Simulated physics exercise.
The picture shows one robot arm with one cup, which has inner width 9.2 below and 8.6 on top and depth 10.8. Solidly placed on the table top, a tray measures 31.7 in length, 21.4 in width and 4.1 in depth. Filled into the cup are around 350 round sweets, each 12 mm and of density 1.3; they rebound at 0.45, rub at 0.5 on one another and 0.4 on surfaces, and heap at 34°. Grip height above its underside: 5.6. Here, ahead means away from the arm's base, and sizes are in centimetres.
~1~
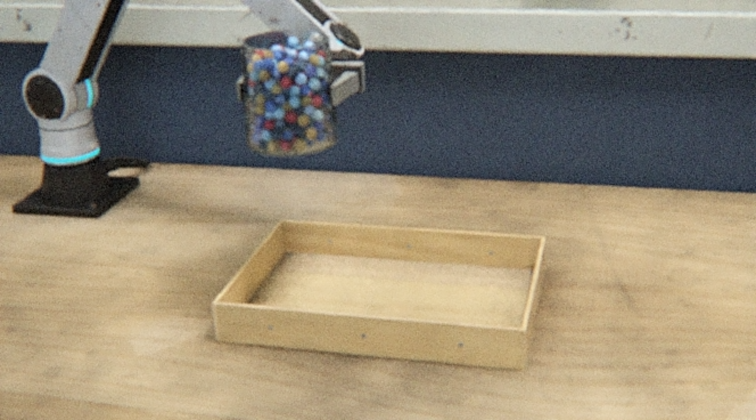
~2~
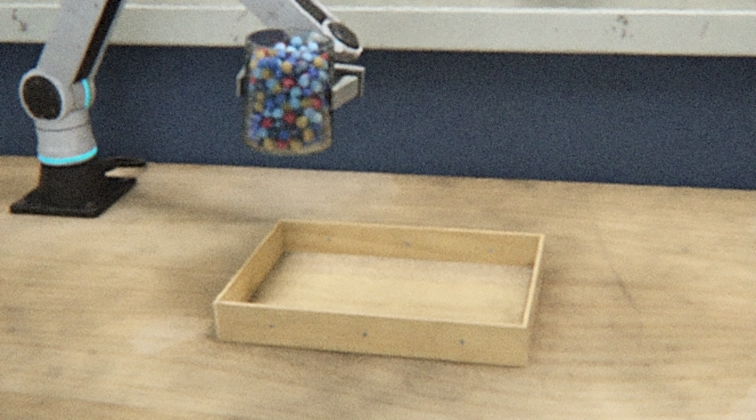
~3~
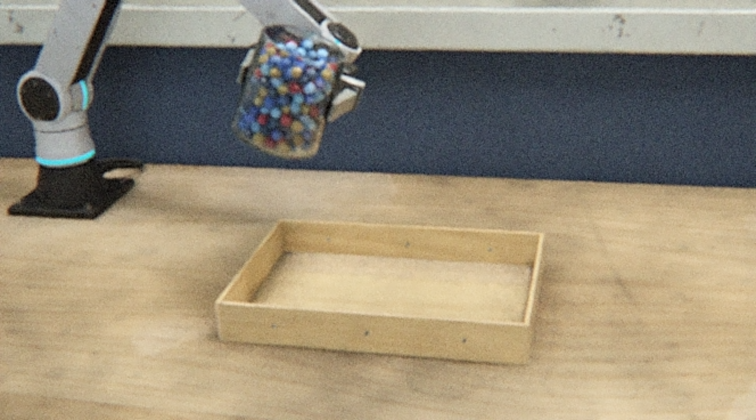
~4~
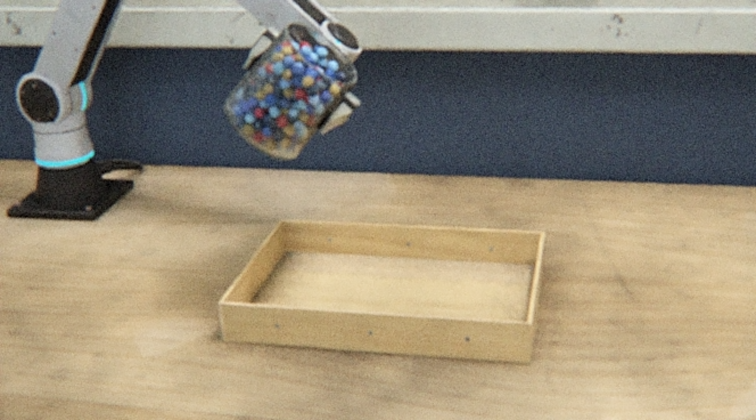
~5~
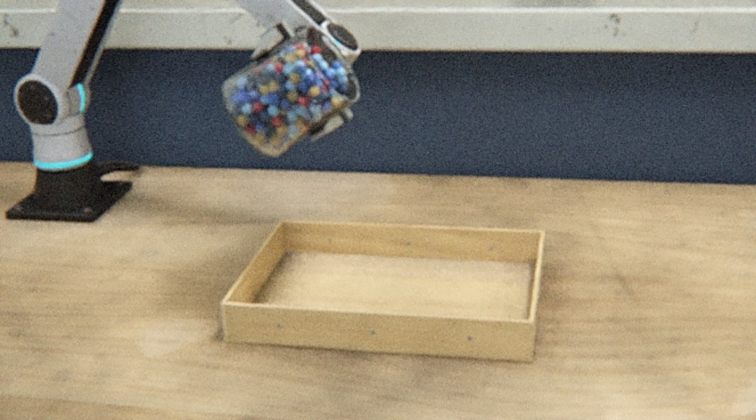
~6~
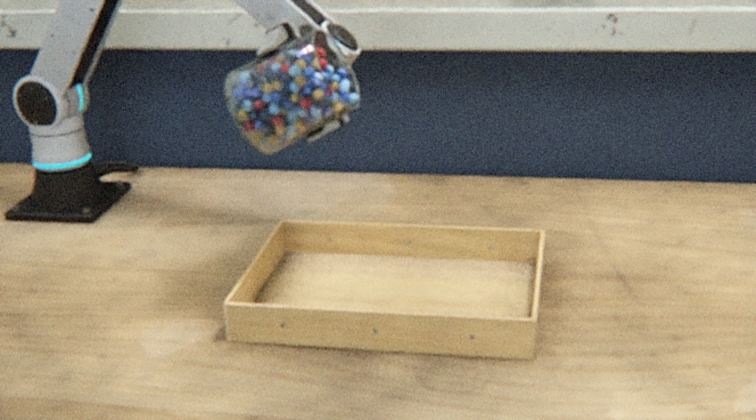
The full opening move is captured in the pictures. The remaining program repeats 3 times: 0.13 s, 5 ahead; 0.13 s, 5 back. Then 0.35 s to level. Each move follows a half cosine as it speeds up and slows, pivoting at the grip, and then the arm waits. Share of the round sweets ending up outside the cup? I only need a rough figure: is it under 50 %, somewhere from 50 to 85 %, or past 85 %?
Roughly, it is under 50 %.
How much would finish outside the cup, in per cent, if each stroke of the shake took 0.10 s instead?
45 %.
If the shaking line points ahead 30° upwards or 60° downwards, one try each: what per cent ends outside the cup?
Try one gives about 50 in a hundred, try two about 10 in a hundred.
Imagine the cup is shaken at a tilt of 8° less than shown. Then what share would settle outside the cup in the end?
It would come to roughly 25 per cent.
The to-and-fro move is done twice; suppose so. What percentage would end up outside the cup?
Then about 30 per cent.
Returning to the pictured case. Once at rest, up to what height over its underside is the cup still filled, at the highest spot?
About 8.5 cm.
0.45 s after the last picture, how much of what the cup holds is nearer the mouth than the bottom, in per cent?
About 55 percent.
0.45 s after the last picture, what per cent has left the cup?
Share gone: Around 20 %.
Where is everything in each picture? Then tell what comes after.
The first picture shows the cup middle at (289, 93), level; upper third of the load around (288, 69), from x 250 to 330, top at y 45; 348 in the cup.
The second picture shows the cup middle at (289, 92), tilted 6° forward; upper third of the load around (288, 69), from x 250 to 325, top at y 40.
The third picture shows the cup middle at (289, 92), tilted 22° forward; upper third of the load around (289, 71), from x 240 to 335, top at y 45.
The fourth picture shows the cup middle at (290, 92), tilted 41° forward; upper third of the load around (290, 72), from x 235 to 340, top at y 45.
The fifth picture shows the cup middle at (291, 92), tilted 57° forward; upper third of the load around (290, 73), from x 235 to 345, top at y 50.
The sixth picture shows the cup middle at (292, 92), tilted 63° forward; upper third of the load around (291, 73), from x 235 to 355, top at y 50; 348 in the cup.
Then, 0.45 s on, tilted 63° forward, highest piece 27 above the table; 271 in the cup, 64 in the tray, 13 in flight or on a rim.
Then, 0.90 s on, tilted 45° forward, highest piece 26 above the table; 220 in the cup, 123 in the tray, 1 on the table or floor, 4 in flight or on a rim.
Then, 1.33 s on, level, highest piece 28 above the table; 220 in the cup, 127 in the tray, 1 on the table or floor.
Then, 2.38 s on, level, highest piece 28 above the table; 220 in the cup, 127 in the tray, 1 on the table or floor.
In the end, 220 in the cup, 127 in the tray, 1 on the table or floor. That is 37 % outside the cup.
